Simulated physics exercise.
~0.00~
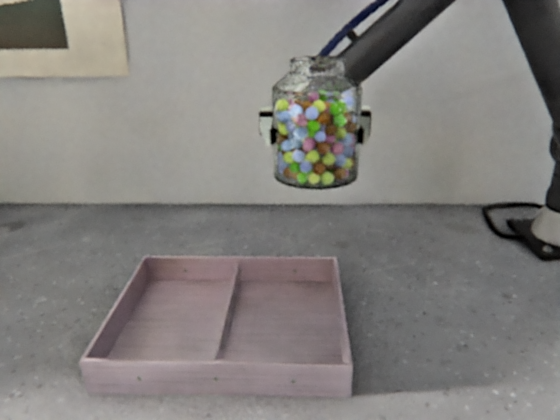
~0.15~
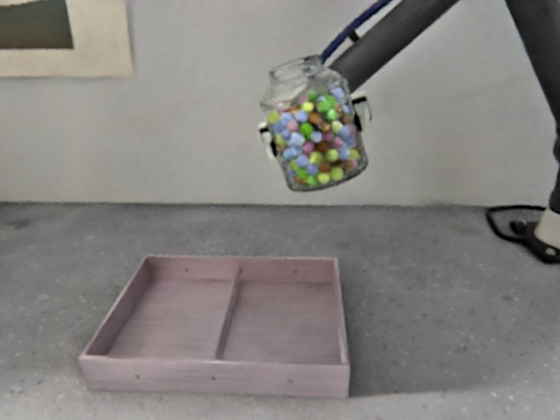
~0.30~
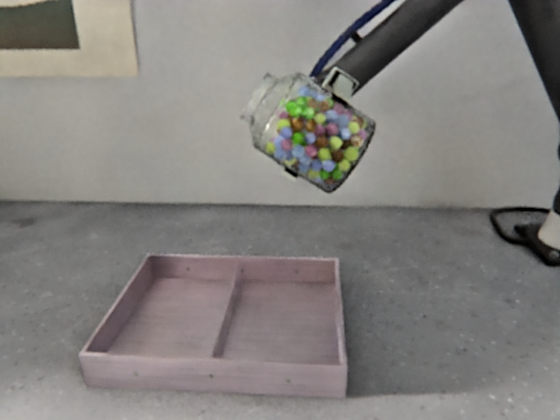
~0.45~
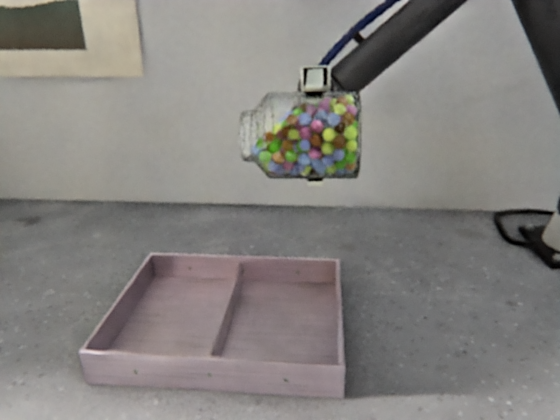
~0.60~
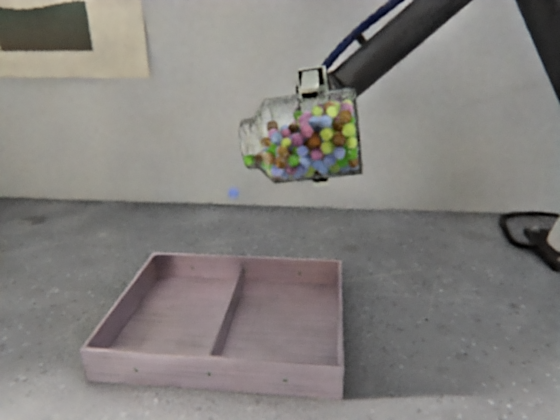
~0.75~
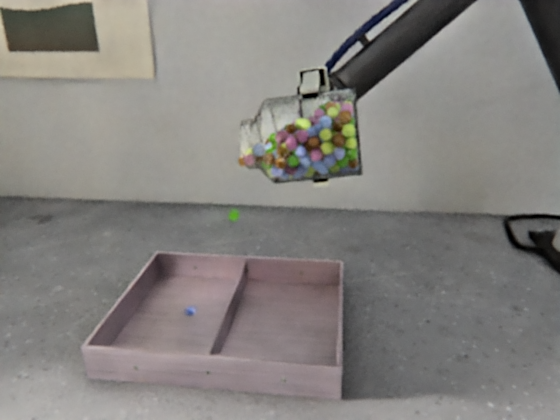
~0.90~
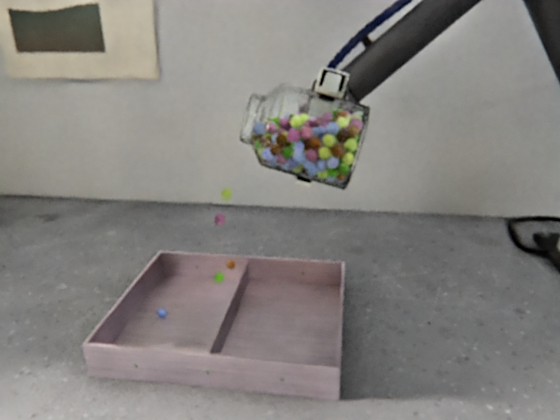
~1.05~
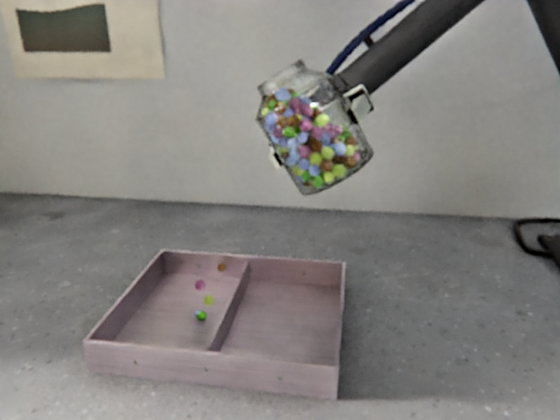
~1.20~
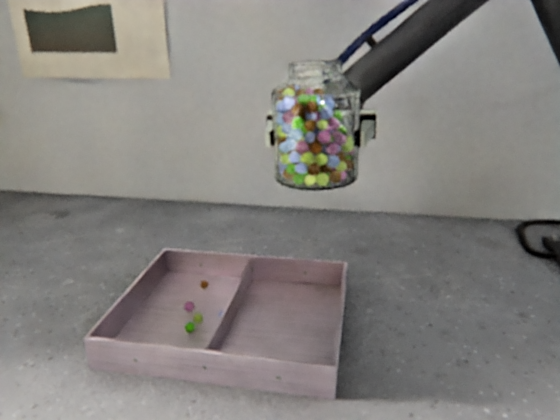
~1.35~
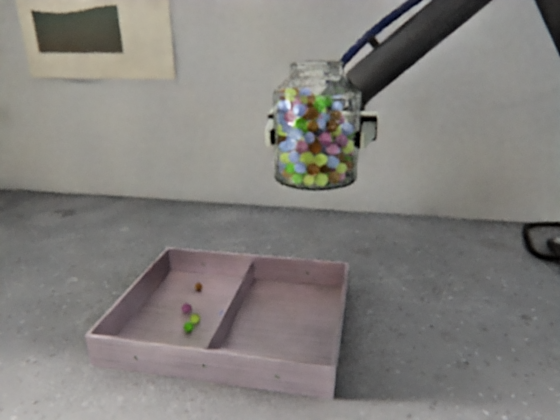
Jar of colourful round sweets tipping sideways in a robot arm's grip, dropping a few into a divided tray's left section, then returning upright.
